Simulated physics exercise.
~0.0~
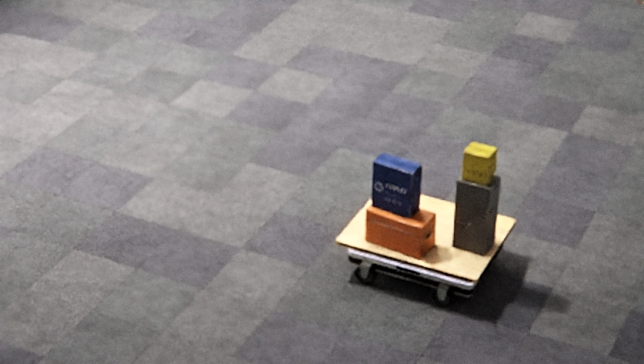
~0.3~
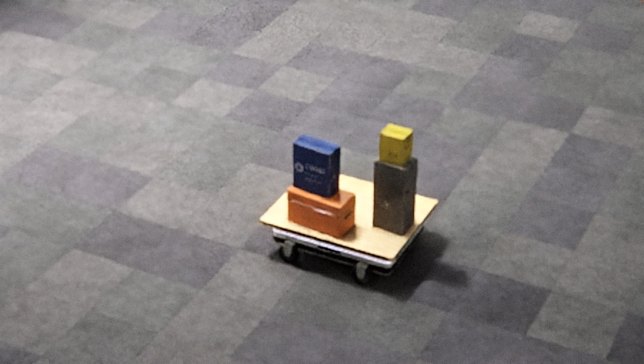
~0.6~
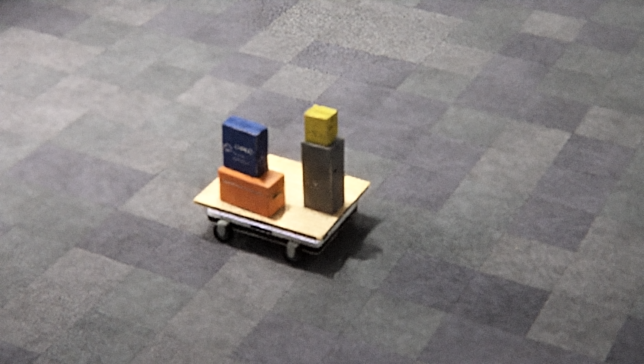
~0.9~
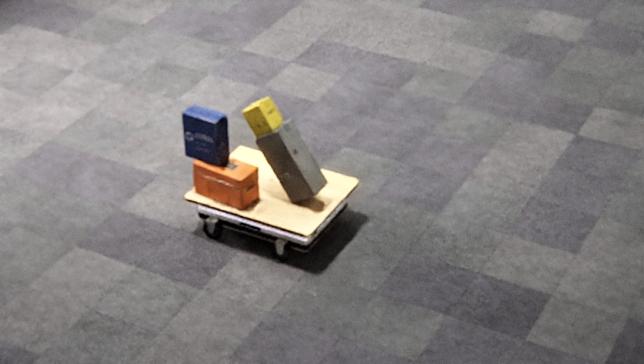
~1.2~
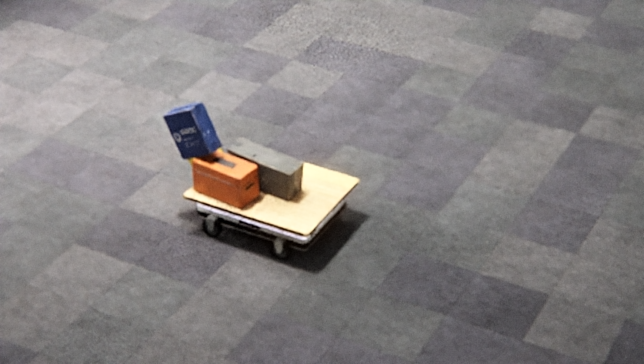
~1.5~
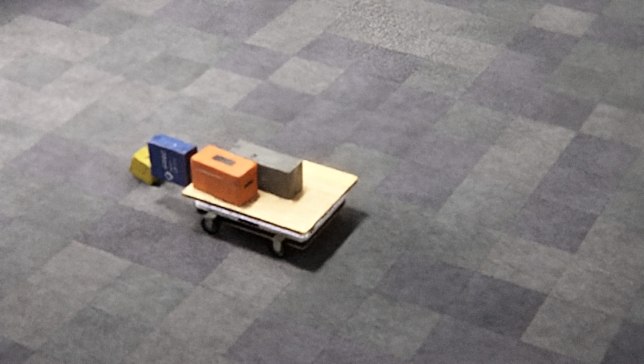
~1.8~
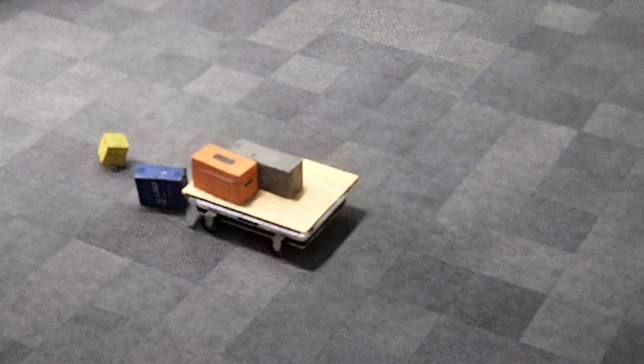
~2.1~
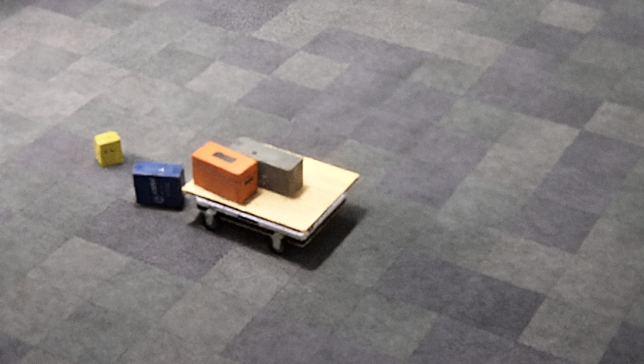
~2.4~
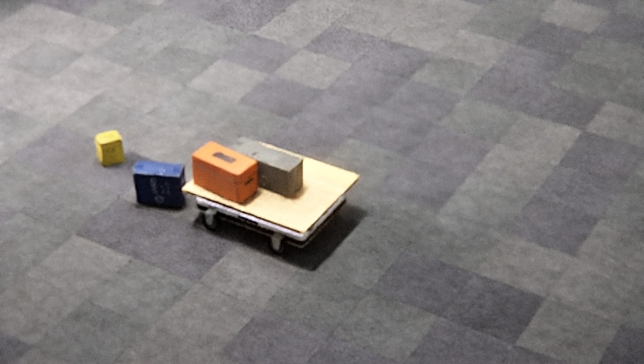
On a floor of grey patchwork carpet, a low wheeled cart with a flat wooden top rolls toward the left, carrying a blue box on an orange toolbox and a yellow box on a tall grey box. The cart comes to a halt, and the grey box tips left with the yellow one still at its top. The grey box lands on its side behind the toolbox as the blue box leans over the edge. Both the blue and yellow boxes drop to the carpet, the yellow one tumbling farther left. The cart stays still, holding the toolbox and the fallen grey box.
